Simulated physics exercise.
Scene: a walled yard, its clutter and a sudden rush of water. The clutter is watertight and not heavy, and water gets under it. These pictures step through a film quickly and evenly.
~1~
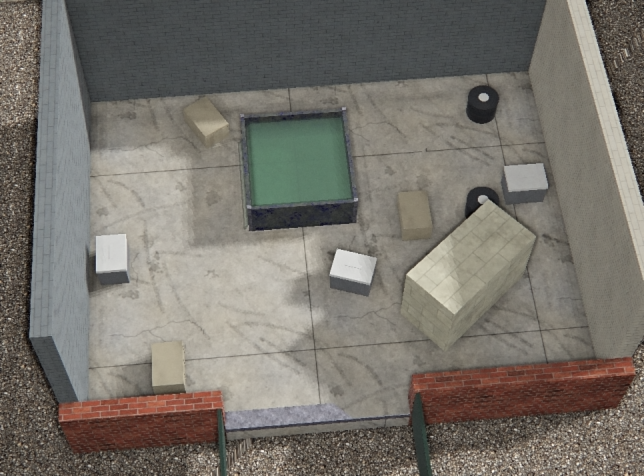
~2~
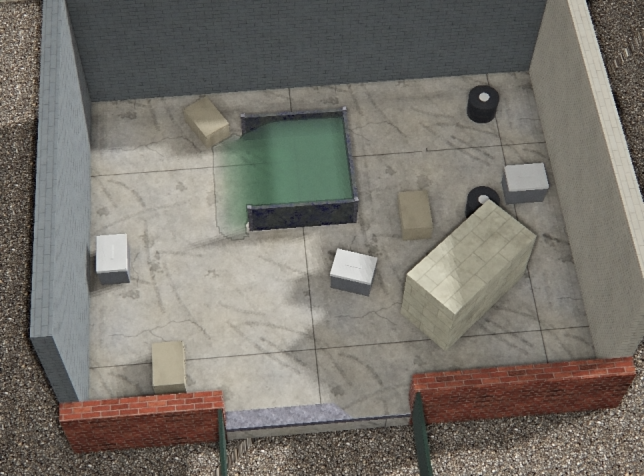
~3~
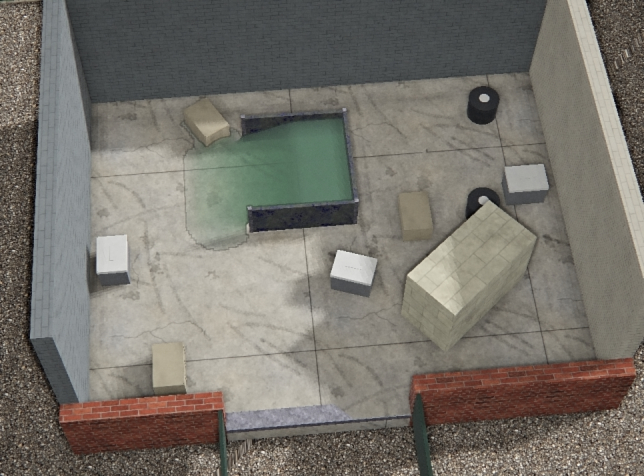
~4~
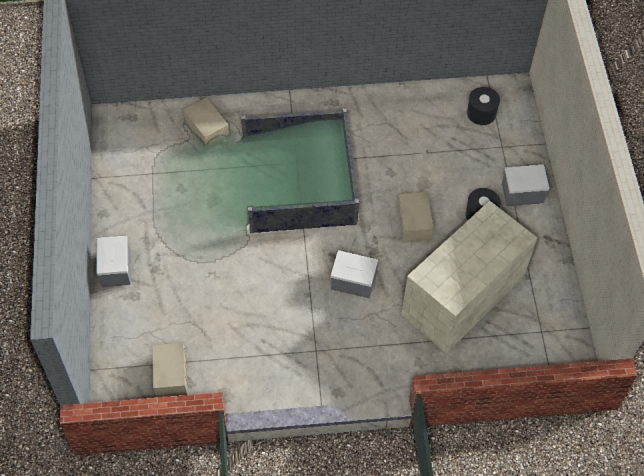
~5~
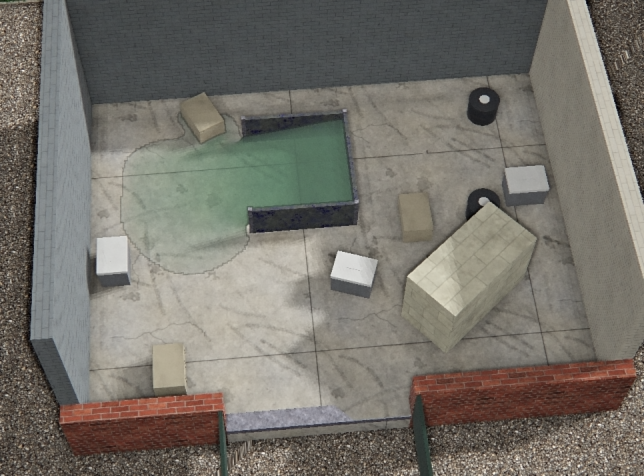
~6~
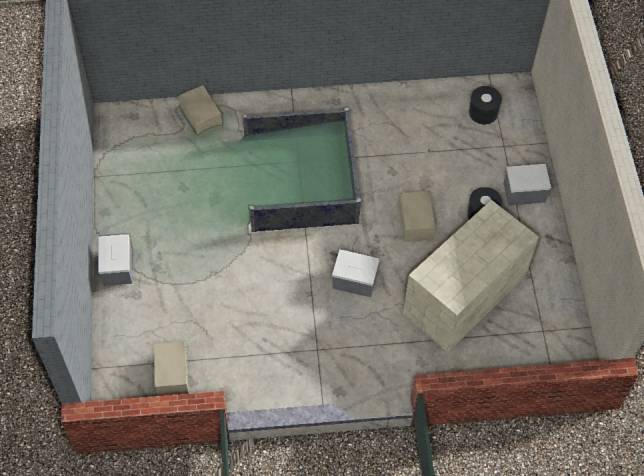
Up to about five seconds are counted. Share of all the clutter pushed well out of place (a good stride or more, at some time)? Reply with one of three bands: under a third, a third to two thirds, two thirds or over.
A third to two thirds.
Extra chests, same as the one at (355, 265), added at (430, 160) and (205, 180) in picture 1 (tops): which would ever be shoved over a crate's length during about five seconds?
In turn: No, that far or more.
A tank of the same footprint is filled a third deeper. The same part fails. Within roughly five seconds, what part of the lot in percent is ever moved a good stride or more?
I'd say close to 40 per cent of the things.
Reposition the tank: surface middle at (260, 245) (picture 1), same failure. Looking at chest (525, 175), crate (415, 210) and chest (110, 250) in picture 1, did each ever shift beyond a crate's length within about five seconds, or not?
Well, the first one didn't get far, the second didn't get far, and the third got driven a long way.
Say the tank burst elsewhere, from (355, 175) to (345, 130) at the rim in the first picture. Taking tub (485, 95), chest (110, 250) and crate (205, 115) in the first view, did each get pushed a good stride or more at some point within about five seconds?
First covers that distance, second stays short of it, third stays short of it.
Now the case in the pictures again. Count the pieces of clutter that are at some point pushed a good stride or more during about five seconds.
The total is 3.
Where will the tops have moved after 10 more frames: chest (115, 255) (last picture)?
It should be near (105, 328).
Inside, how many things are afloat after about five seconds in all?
Tally: 2.
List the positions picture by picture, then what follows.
The first picture shows a crate at (206, 116) rests on the ground; a tub at (483, 200), on the bottom; 0 of 8 have shifted.
The second picture shows a crate at (206, 116), on the bottom; a tub at (484, 200) rests on the ground; 0 of 8 have shifted.
The third picture shows a crate at (206, 117), on the bottom; a tub at (484, 201) rests on the ground; 0 of 8 have shifted.
The fourth picture shows a crate at (206, 117) rests on the ground; a tub at (484, 201), on the bottom; 0 of 8 have shifted.
The fifth picture shows a crate at (202, 112) rests on the ground, close to its start; a tub at (484, 202), on the bottom; 1 of 8 have shifted.
The sixth picture shows a crate at (200, 104), on the bottom, close to its start; a tub at (486, 200), on the bottom; 1 of 8 have shifted.
A moment on, 0 of 8 are well off their spots; 0 afloat.
Next, 1 of 8 are well off their spots; 1 afloat.
Later, 2 of 8 are well off their spots; 2 afloat.
In the end, 3 of 8 are well off their spots, and 3 have been at some point; 2 afloat.
